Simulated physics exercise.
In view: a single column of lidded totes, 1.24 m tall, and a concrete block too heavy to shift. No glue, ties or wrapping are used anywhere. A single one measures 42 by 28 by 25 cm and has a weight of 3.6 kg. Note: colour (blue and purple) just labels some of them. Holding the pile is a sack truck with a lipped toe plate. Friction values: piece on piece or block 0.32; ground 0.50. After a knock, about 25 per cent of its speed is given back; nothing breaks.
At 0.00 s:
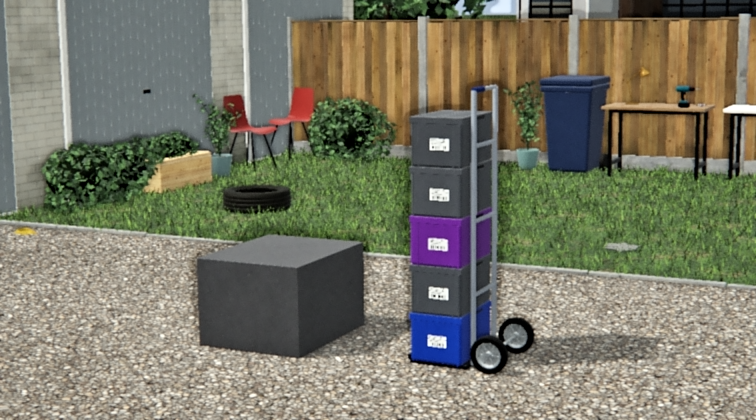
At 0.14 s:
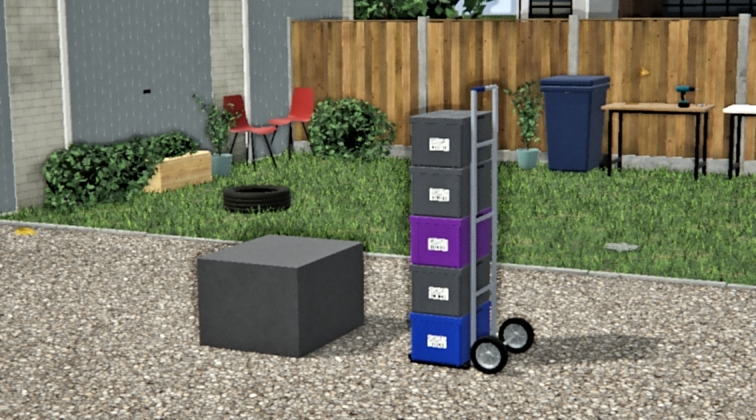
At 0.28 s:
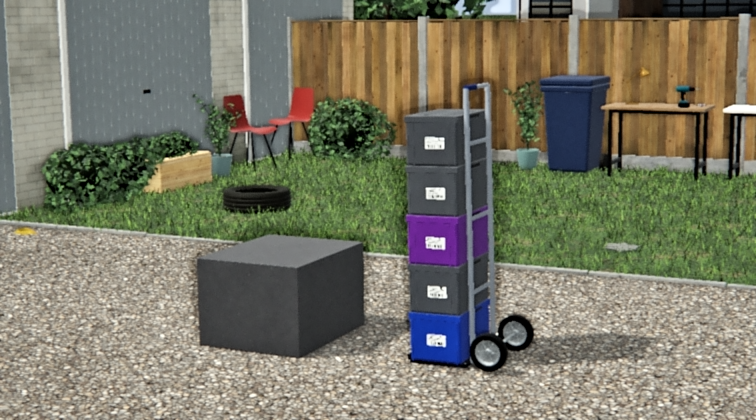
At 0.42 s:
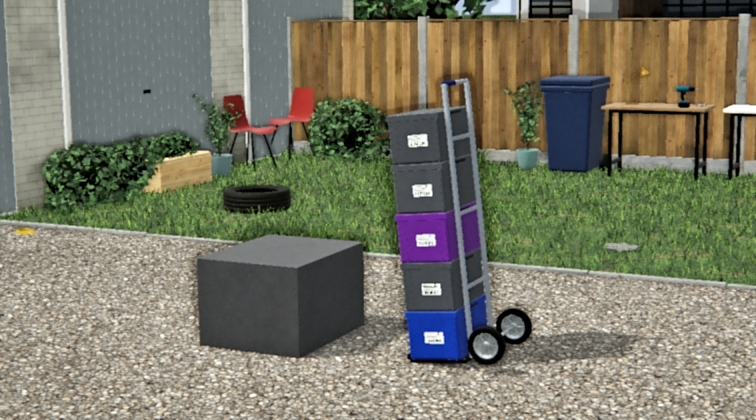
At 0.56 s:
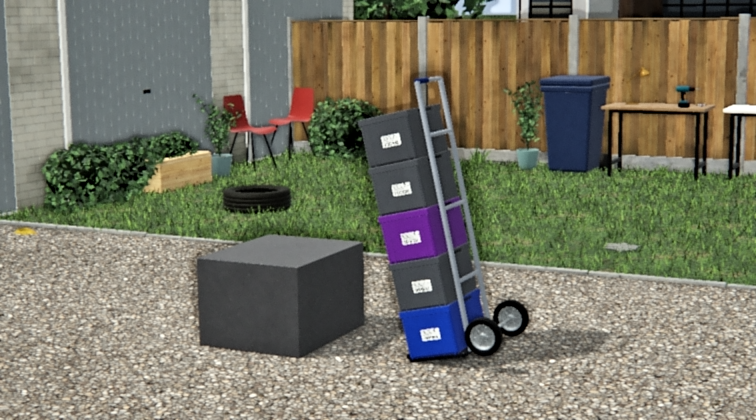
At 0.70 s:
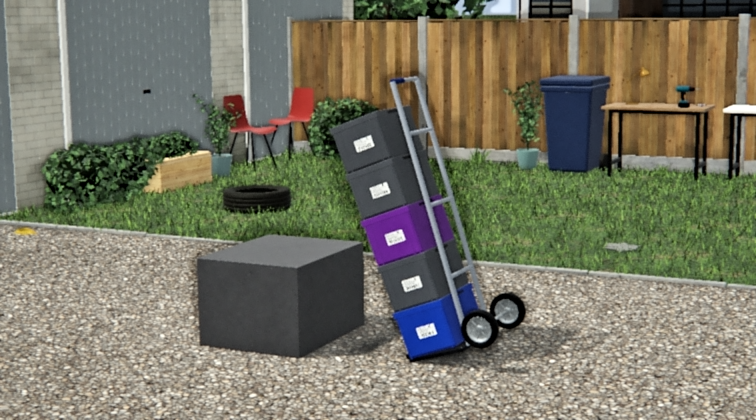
A column of five lidded totes, dark grey apart from a purple one in the middle and a blue one at the bottom, stands on a sack truck in a gravel yard, seen from a fixed, slightly raised view. A dark grey block sits to the left, with grass, red chairs and a wooden fence behind. After standing still, truck and totes tilt steadily leftward together, wheels lifting.
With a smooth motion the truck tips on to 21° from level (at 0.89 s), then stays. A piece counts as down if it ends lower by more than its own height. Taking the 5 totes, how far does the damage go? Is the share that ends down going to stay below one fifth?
No, it goes past a fifth.
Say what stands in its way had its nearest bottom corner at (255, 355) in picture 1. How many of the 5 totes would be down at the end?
It would be 4.
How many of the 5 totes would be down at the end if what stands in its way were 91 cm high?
The count would be 0.
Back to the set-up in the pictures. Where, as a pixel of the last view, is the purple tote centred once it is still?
In the last picture it sits at roughly (355, 271).
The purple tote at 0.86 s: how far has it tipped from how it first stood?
Roughly 30 degrees.
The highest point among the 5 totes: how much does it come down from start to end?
50 cm.
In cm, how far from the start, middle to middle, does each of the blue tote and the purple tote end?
Blue ends up 30 cm away; purple ends up 60 cm away.
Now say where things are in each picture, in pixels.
In the first picture (we follow the side turned to the camera), truck frame (474, 147) 0° forward; blue tote (435, 340); purple tote (435, 243); no piece has moved.
In the second picture, truck frame (474, 147) 0° forward; purple tote (435, 243).
In the third picture, truck frame (467, 145) 2° forward; purple tote (432, 241); 2 stirred so far.
In the fourth picture, truck frame (450, 140) 6° forward; purple tote (423, 239) tipped 6°; blue tote (432, 336) tipped 6°; 5 stirred so far.
In the fifth picture, truck frame (428, 136) 12° forward; purple tote (407, 237) tipped 13°; blue tote (429, 333) tipped 13°; 5 stirred so far.
In the sixth picture, truck frame (408, 134) 18° forward; purple tote (392, 237) tipped 21°; blue tote (424, 330) tipped 21°; steepest lean 21°, the tote at (376, 190); 5 stirred so far.
Around 0.86 s, none of the 5 totes down, 5 disturbed; purple tote tipped 32°; blue tote tipped 32°.
Around 1.06 s, 1 of the 5 totes down; purple tote tipped 48°, 11 cm lower; blue tote tipped 47°.
Around 1.58 s, 2 of the 5 totes down; blue tote on its side; purple tote tipped 5°, 15 cm lower.
Finally (2.2 s), 3 of the 5 totes down; blue tote on its side; purple tote 23 cm lower. That is 60 per cent. Seen by the last camera, middles, blue tote near (403, 320), purple tote near (355, 271).
